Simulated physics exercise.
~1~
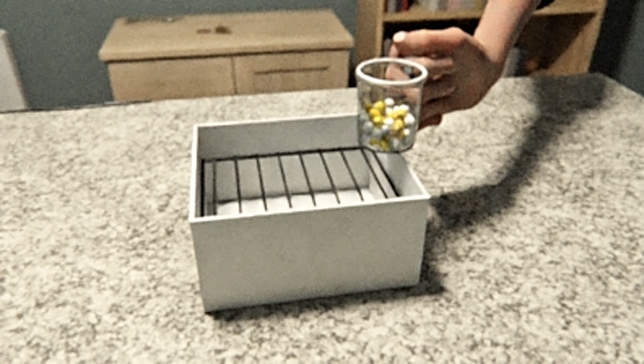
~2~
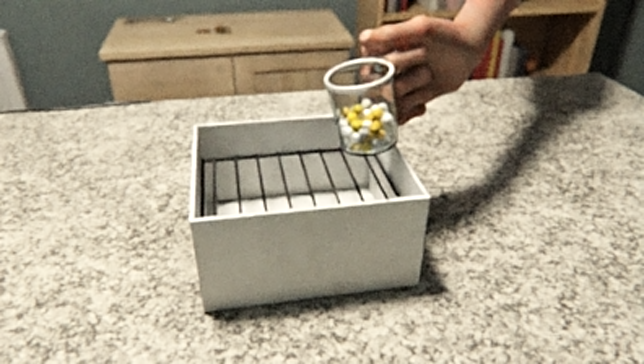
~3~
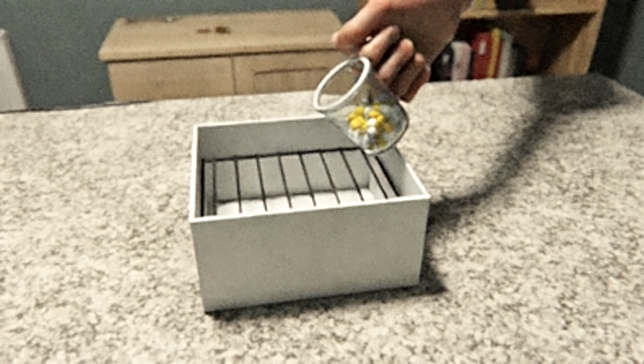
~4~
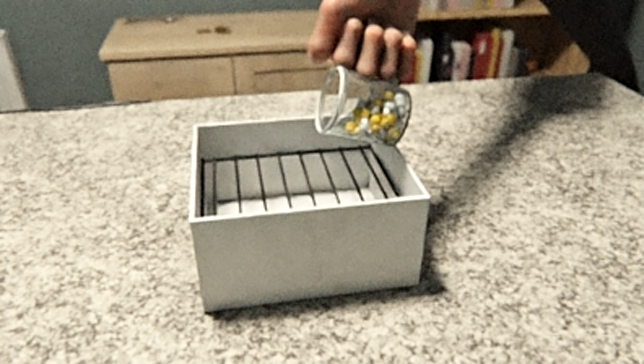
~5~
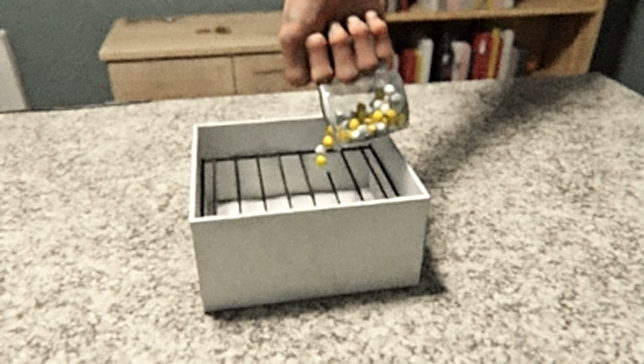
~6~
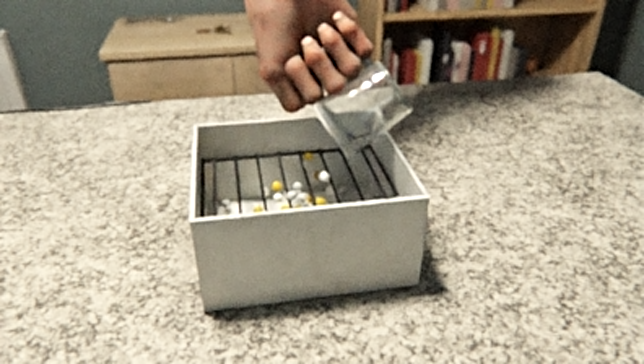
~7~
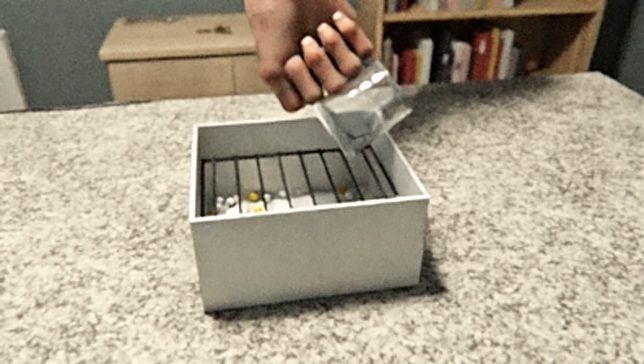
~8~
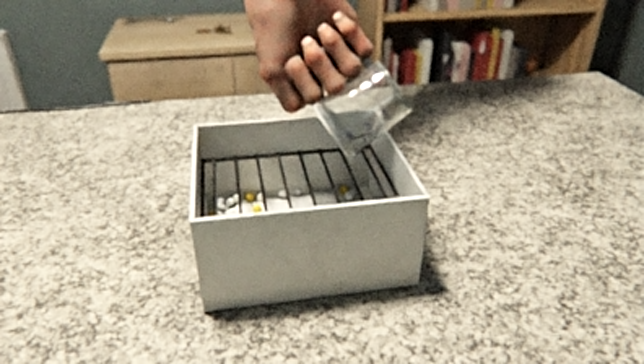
A hand holds a small clear cup of white and yellow beads above the right side of an open white box, which sits on a speckled grey counter with a rack of dark wires inside. The view is from slightly above, with a wooden cabinet and a bookshelf behind. The hand moves left and tips the cup onto its side, and the first beads spill from its rim. It tilts further until the cup empties, and the beads tumble through the wires. Finally, white and yellow beads lie beneath the rack while the hand holds the emptied cup still.
